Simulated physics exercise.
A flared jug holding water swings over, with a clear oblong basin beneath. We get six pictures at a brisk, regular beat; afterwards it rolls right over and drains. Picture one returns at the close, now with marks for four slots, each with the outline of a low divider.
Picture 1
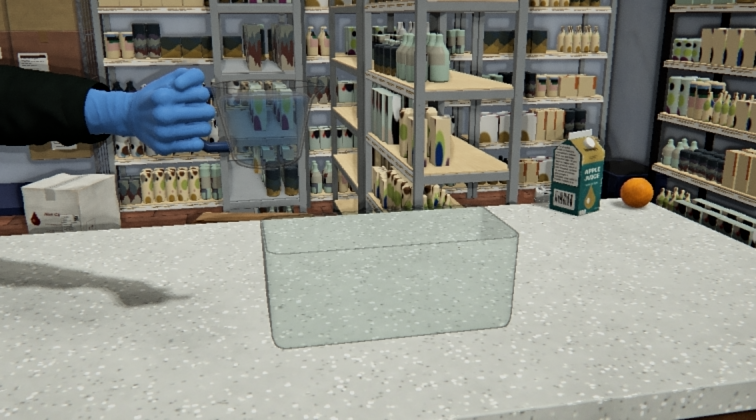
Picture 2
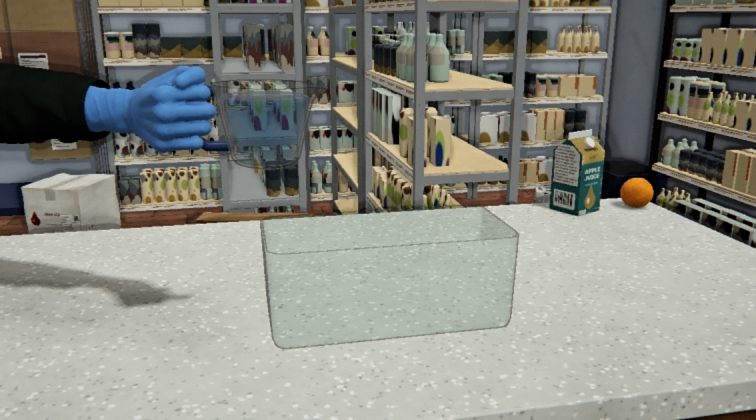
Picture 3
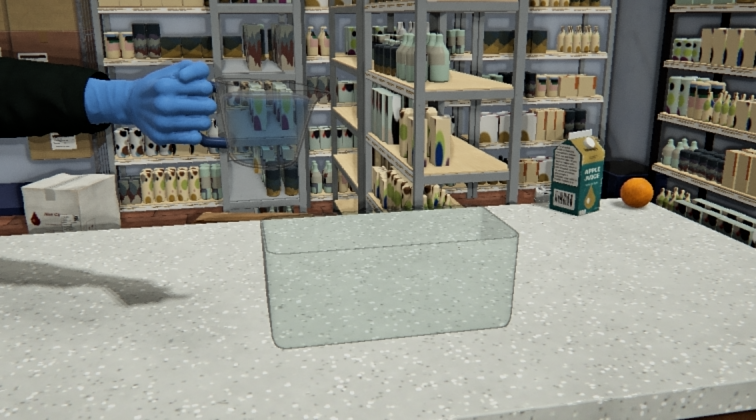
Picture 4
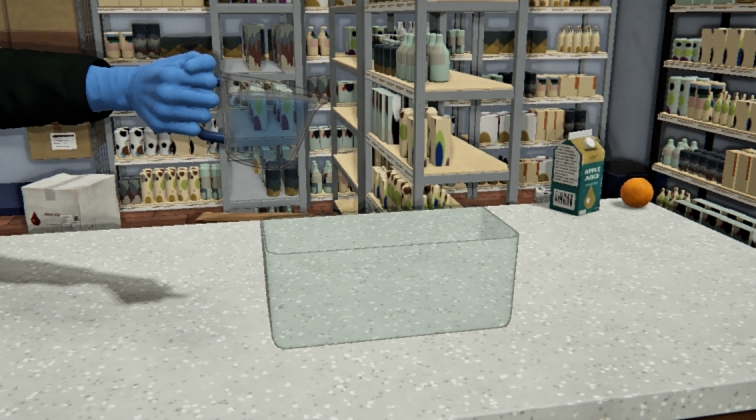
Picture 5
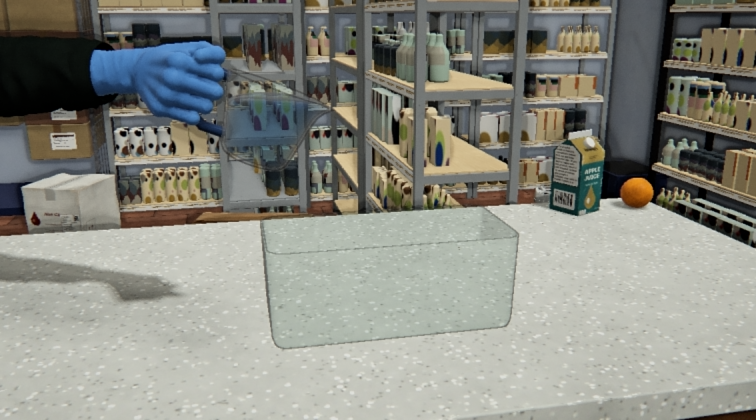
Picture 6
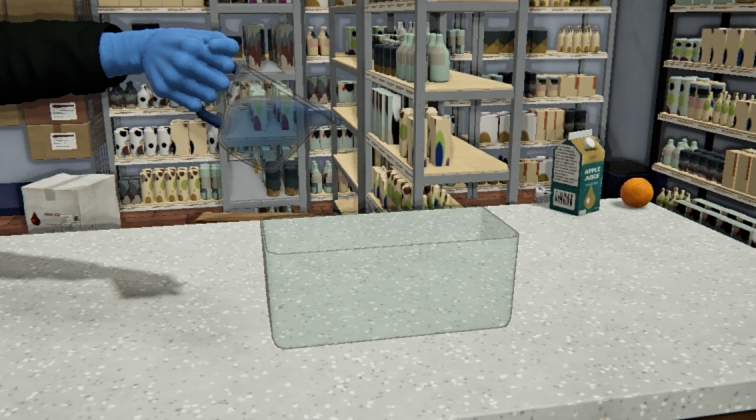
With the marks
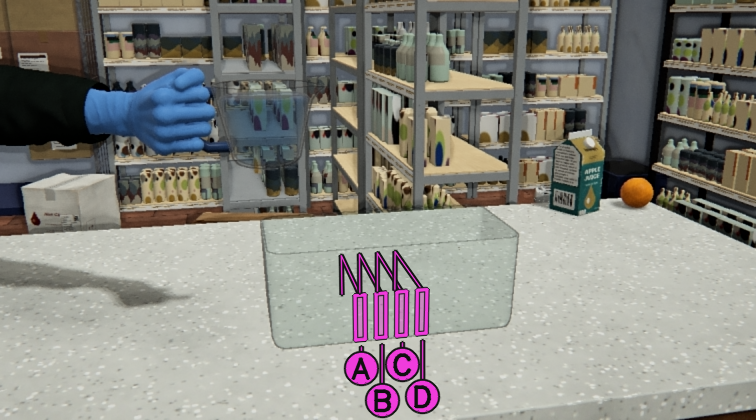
To begin with, a blue-gloved hand holds a clear jug of water upright, above and to the left of an empty clear basin on a speckled counter. The hand then gradually tilts the jug to the right, and at the end water just slips over its lip.
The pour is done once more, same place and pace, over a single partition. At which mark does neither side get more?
Go for B.
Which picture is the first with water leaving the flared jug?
Picture 6.
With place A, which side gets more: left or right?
More ends on the right.
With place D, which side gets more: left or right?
More ends on the left.
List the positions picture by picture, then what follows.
Upright, lip at (325, 86); basin from (272, 347) to (510, 323); nothing has left yet.
Upright, lip at (326, 87); nothing has left yet.
Tipped about 6°, lip at (328, 92); nothing has left yet.
Tipped about 12°, lip at (331, 99); nothing has left yet.
Tipped about 21°, lip at (334, 110); nothing has left yet.
Tipped about 32°, lip at (335, 122); water is over the lip, down to (335, 122).
On the marked copy, A at (361, 346); B at (382, 344); C at (402, 342); D at (422, 340).
If A is chosen, about 12 % ends left of the wall and 87 % right of it.
If B is chosen, about 51 % ends left of the wall and 49 % right of it.
If C is chosen, about 86 % ends left of the wall and 12 % right of it; 3 % is lost outside.
If D is chosen, about 94 % ends left of the wall and 3 % right of it; 3 % is lost outside.
